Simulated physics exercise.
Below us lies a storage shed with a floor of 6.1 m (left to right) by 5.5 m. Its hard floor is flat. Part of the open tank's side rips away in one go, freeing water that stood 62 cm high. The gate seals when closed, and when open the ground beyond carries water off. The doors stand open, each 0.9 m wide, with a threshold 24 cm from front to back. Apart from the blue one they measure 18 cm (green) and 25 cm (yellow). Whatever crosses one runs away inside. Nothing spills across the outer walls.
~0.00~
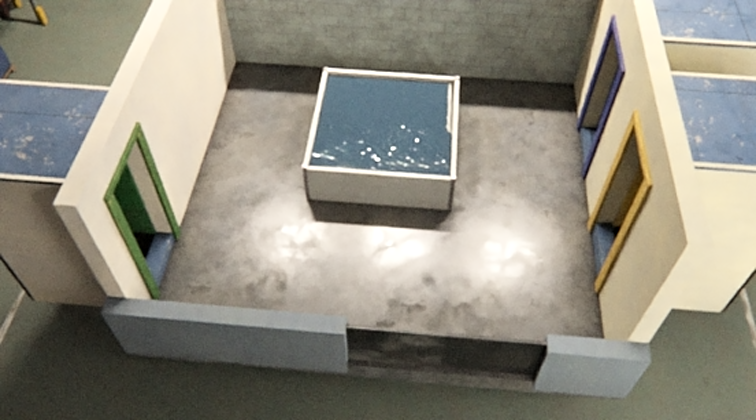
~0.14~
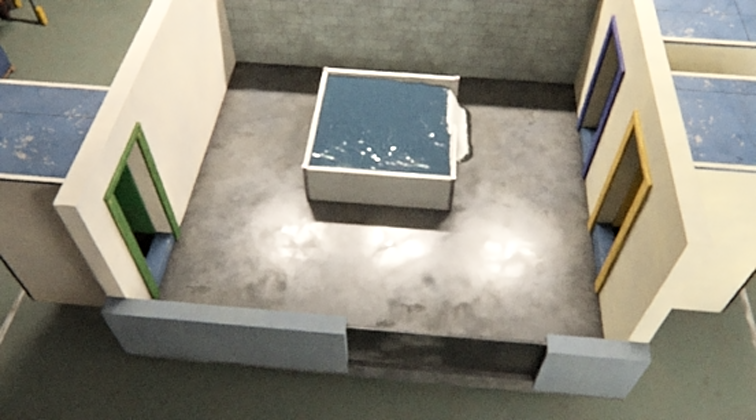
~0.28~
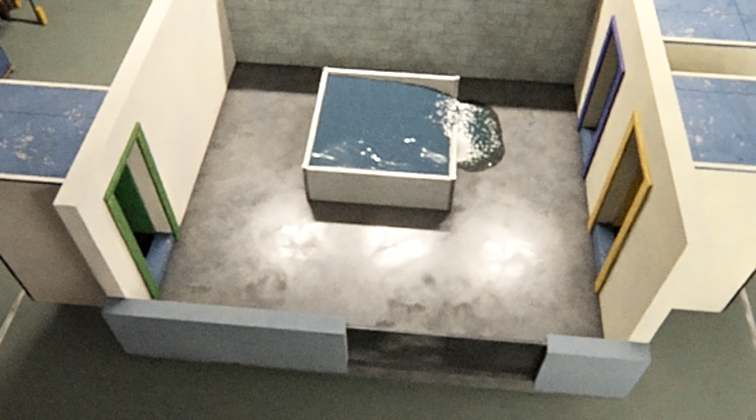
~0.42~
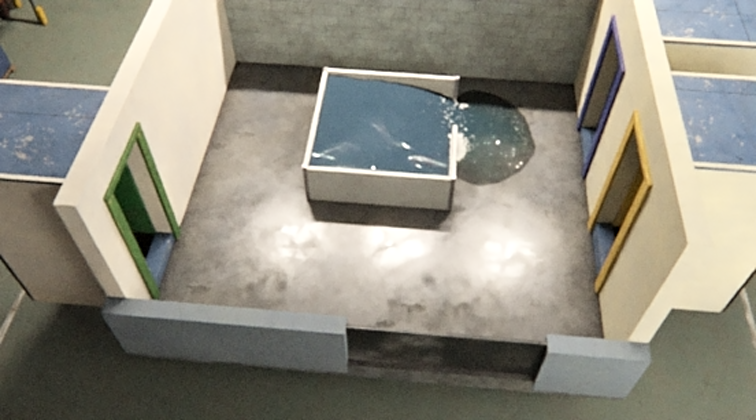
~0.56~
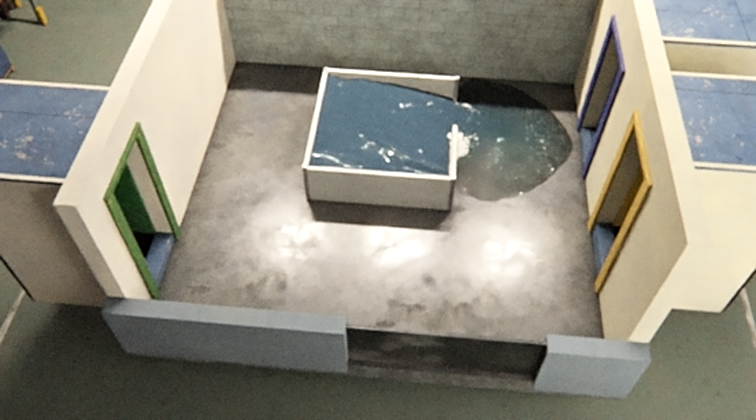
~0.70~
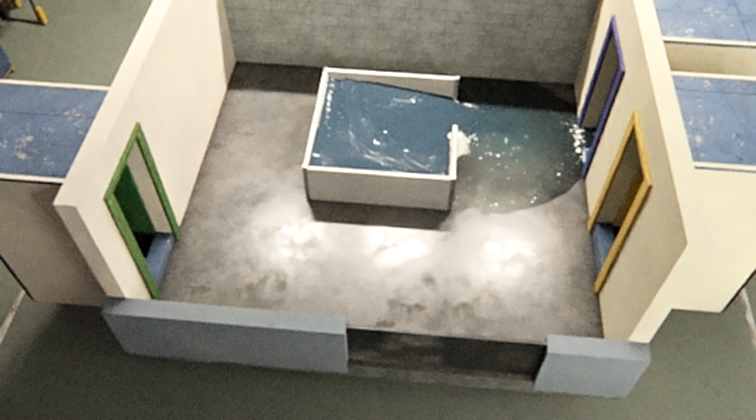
Water bursting through the right side of an open tank, spreading across the grey floor and reaching the blue-framed door.
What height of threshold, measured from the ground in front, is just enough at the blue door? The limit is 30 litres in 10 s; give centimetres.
It would have to be roughly 28 cm high.
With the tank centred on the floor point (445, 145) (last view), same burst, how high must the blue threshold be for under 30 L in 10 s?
Then roughly 35 cm.
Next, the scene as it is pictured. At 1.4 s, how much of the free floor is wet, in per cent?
Some 20 per cent of it.
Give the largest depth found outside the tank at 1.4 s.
About 47 cm.
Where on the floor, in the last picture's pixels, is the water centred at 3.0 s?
At about (449, 150).
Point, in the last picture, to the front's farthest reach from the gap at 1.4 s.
Around (583, 244).
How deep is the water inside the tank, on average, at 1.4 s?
Some 45 cm.
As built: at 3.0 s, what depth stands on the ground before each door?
In cm: Green 0, yellow 9, blue 28.
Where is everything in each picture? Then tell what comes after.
The open tank at (385, 124) is whole and still, 62 cm deep; the blue door at (598, 106) is dry, in the first frame.
The gap is at (451, 125), the front 0.3 m out at (466, 157); the back of the open tank holds 62 cm, in the second frame.
Water pours out at (451, 125) and has run 0.8 m, to (499, 151); about 10 cm deep outside, 62 cm at the back, in the third frame.
The front is at (529, 151), 1.3 m from the gap at (451, 126); 1.9 m2 of floor is wet, 62 cm left at the back, in the fourth frame.
Water pours out at (451, 126) and has run 1.9 m, to (566, 148); about 5 cm deep outside, 62 cm at the back, in the fifth frame.
Water pours out at (451, 125) and has run 2.2 m, to (589, 142); about 5 cm deep outside, 58 cm at the back; water is at the blue door at (598, 106), in the sixth frame.
After 1.4 s water covers 20 % of the floor, deepest (47 cm) near (566, 87); 27 cm at the blue door, 65 litres in over its 12 cm threshold.
After 3.0 s water covers 35 % of the floor; 28 cm at the blue door, 263 litres in over its 12 cm threshold.
After 10.0 s water covers 95 % of the floor, deepest (12 cm) near (301, 176); 9 cm at the blue door, 403 litres in over its 12 cm threshold.
At the blue door as built, the water arrived by 0.7 s and peaked near 33 cm at 2.0 s.
With a threshold of 23 cm, 92 litres would have come in within the 10 s; with 31.5 cm, 12 litres. So under 30 litres takes about 28 cm.
